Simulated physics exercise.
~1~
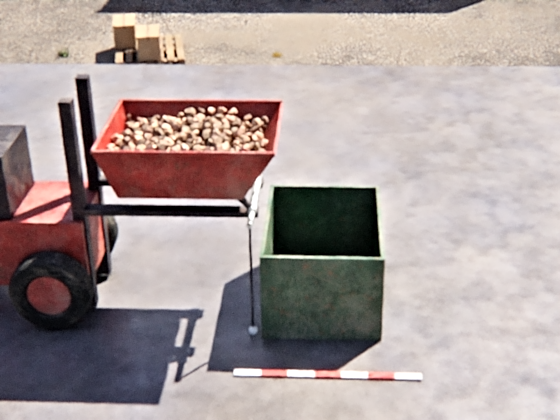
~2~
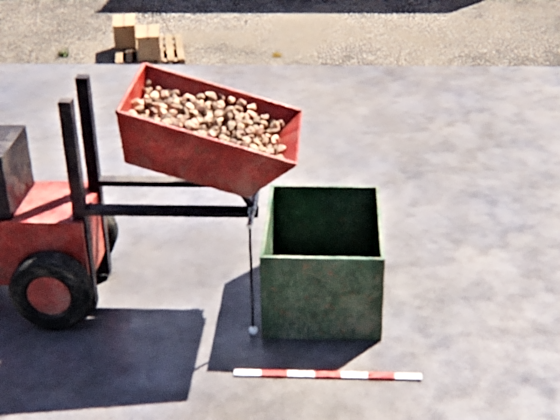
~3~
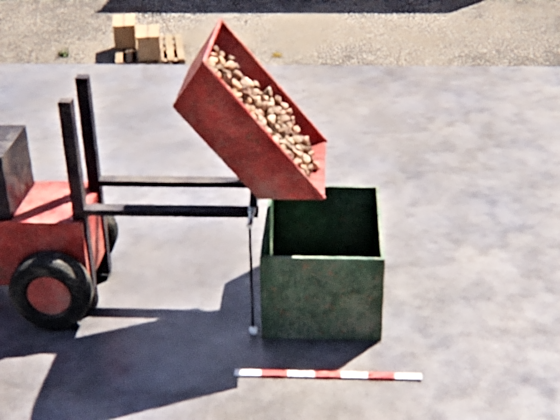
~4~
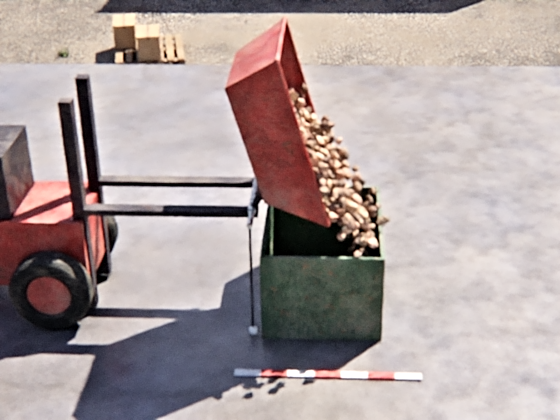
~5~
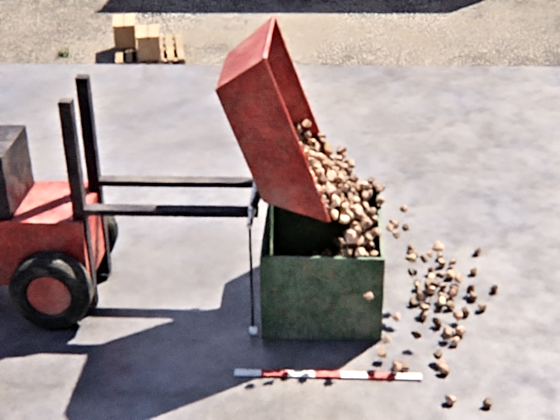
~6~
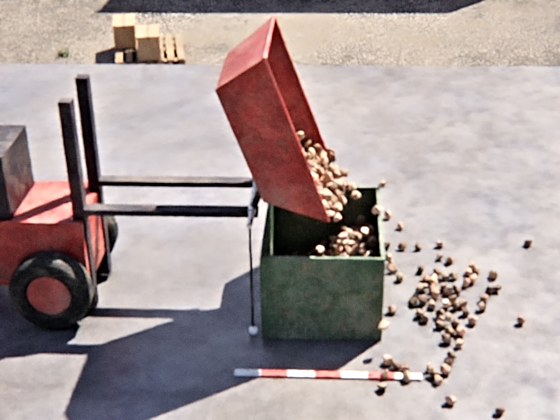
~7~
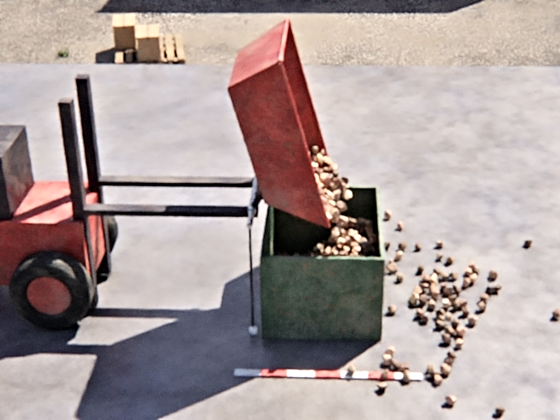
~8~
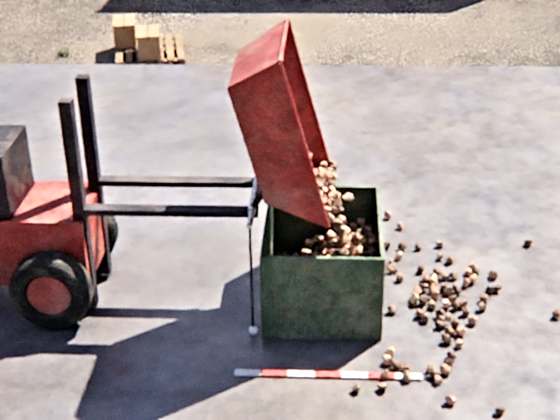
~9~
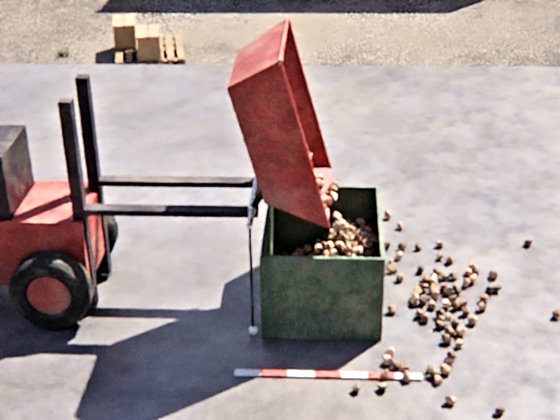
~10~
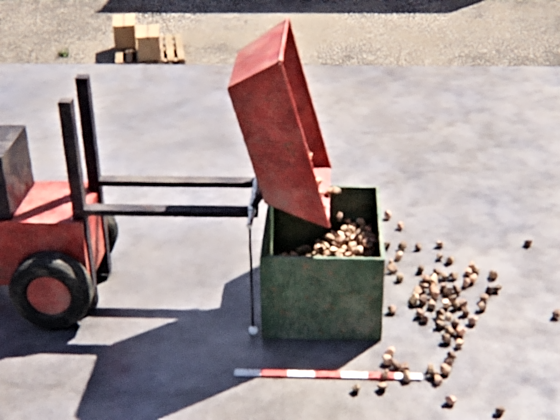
A red skip on a forklift tips stones into a green bin, spilling some beyond it.
